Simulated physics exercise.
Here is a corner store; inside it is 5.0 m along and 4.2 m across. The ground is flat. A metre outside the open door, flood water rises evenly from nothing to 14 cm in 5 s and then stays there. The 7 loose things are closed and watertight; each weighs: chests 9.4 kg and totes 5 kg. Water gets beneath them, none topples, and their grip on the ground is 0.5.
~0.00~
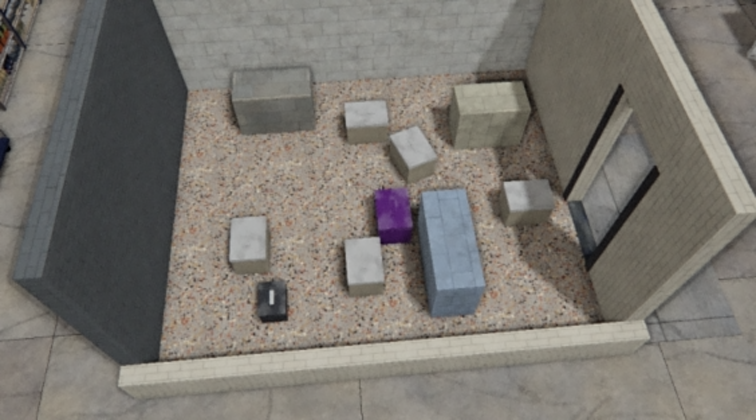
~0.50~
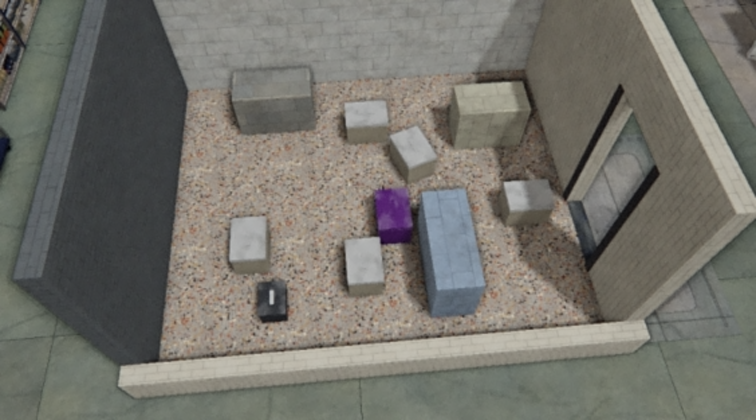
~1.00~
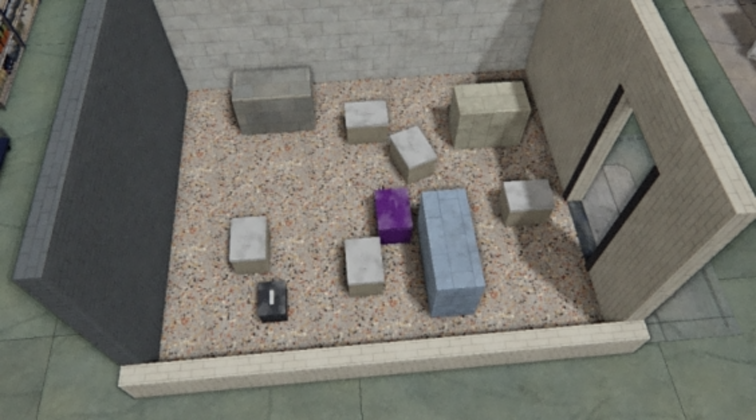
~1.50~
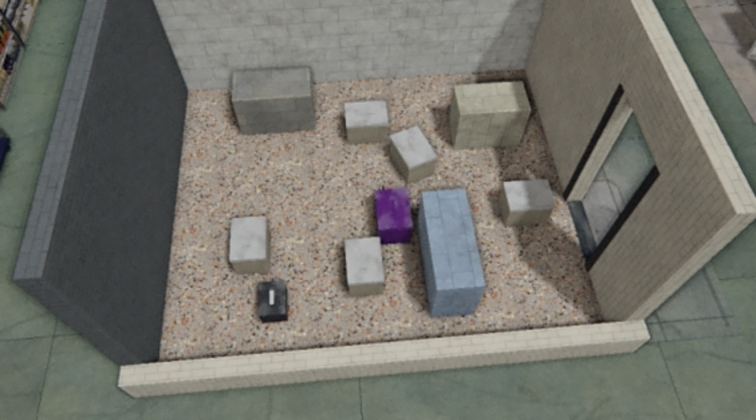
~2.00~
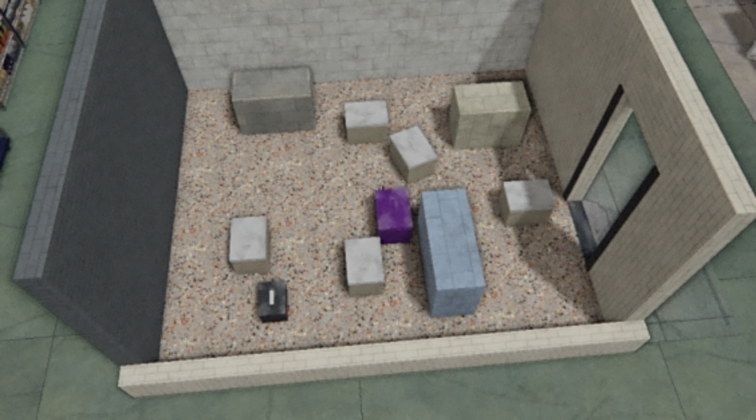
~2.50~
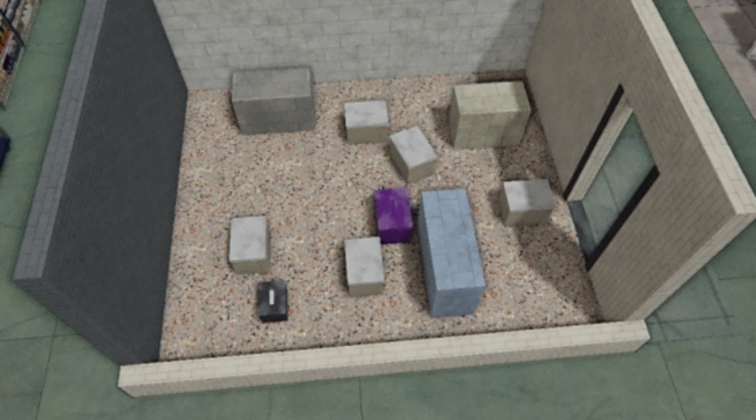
The paving outside a roofless, walled room changes from grey to dull green early on, its faint markings varying slightly afterwards. Inside, nothing visibly moves: the purple chest stays beside the tall blue block, with the pale boxes and small black case still on the pebbly floor through the end.
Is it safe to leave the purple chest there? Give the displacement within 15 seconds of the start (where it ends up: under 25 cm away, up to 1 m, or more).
The purple chest holds its place.
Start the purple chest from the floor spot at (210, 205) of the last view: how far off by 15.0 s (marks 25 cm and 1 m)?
It holds its place.
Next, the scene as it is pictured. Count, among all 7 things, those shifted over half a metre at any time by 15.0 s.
That makes 3.
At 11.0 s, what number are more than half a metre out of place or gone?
1 of them.
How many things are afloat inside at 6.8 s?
I count 0.
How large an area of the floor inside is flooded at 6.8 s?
About 6.0 m2.
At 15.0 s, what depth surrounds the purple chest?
Roughly 2 cm.
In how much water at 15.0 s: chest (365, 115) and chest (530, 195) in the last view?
About 5 and 5 cm.
After 3.5 s the purple chest is near (393, 208), 0.0 m from its start, aground; 0 afloat.
After 6.8 s the purple chest is near (393, 208), 0.0 m from its start, aground; 0 afloat.
After 11.0 s the purple chest is near (393, 208), 0.0 m from its start, aground; 0 afloat.
After 15.0 s the purple chest is near (393, 208), 0.0 m from its start, aground; 2 afloat.
